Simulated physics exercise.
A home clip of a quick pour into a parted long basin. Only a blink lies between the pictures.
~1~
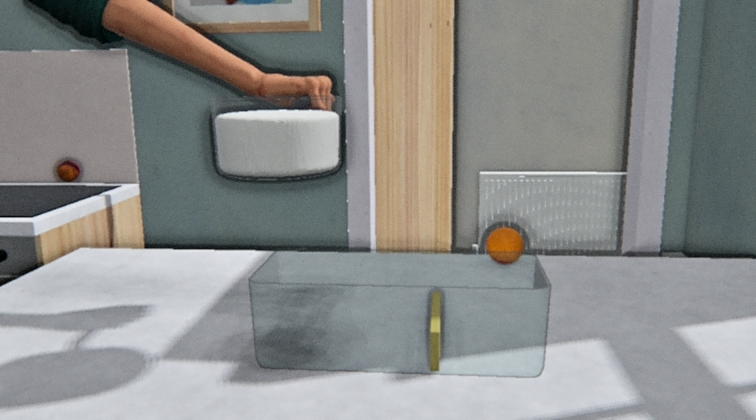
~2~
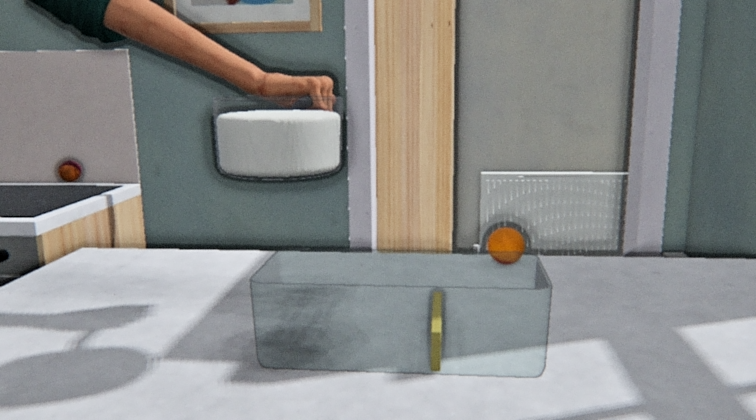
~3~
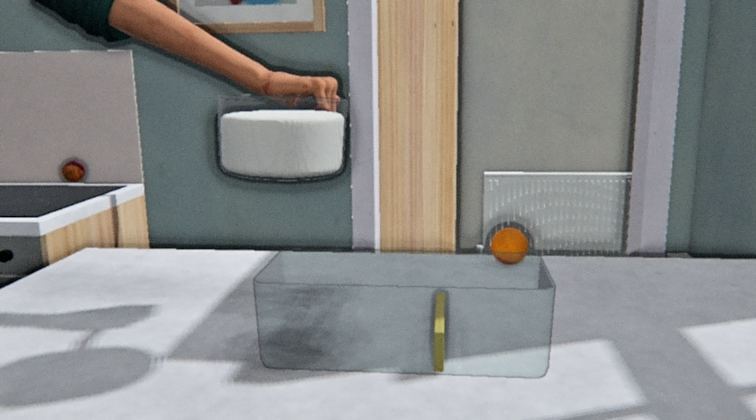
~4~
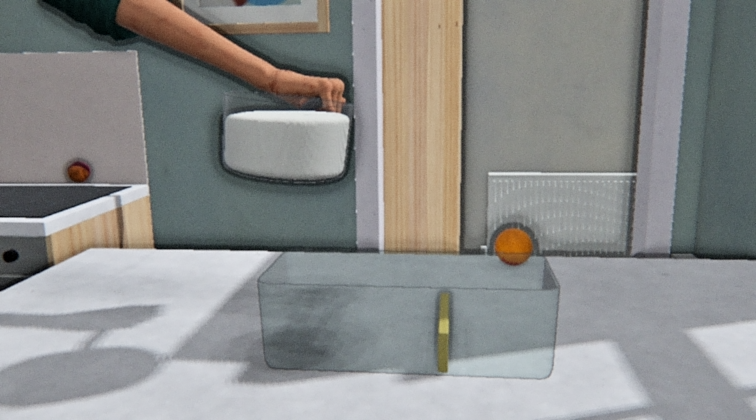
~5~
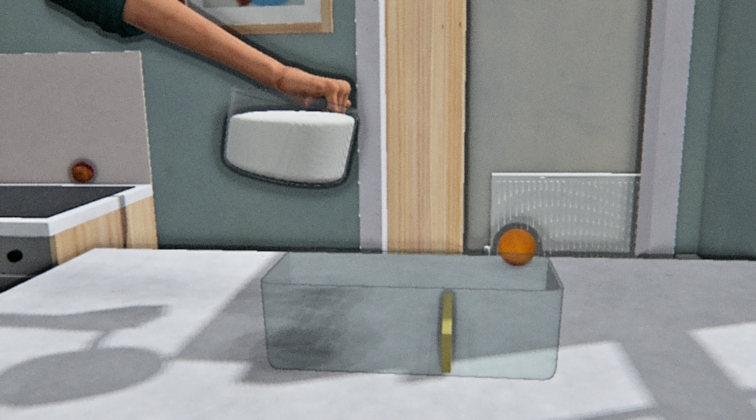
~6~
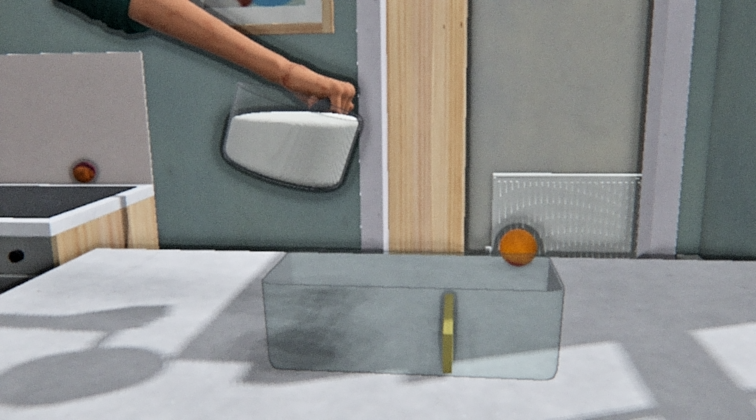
A hand slowly tilting a clear container of white milk to the right, above a long glass basin with a yellow divider.
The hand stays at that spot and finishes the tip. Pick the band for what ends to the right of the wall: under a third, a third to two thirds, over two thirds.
In the end not even a third is right of the wall.
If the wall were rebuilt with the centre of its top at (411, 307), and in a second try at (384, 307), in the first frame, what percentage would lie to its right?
About 30 and 65 per cent.
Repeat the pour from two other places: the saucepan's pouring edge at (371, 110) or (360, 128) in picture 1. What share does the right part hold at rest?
About 35 and 10 per cent.
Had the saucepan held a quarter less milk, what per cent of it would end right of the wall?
Close to 5 per cent.
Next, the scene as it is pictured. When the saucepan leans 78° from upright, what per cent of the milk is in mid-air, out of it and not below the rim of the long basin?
Some 35 per cent.
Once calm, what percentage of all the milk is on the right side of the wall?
Near 5 %.
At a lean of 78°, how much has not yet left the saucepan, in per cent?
Near 55 %.
A moment on, the saucepan is tipped on its side and 53 per cent is still to pour, 10 is left of the wall and 0 right of it.
Next, the saucepan is tipped right over and 10 per cent is still to pour, 77 is left of the wall and 1 right of it.
Then the saucepan is tipped right over and 0 per cent is still to pour, 90 is left of the wall and 5 right of it.
Later the saucepan is tipped right over and 0 per cent is still to pour, 91 is left of the wall and 5 right of it.
At rest 91 per cent lies left of the wall, 5 right of it and 3 outside.
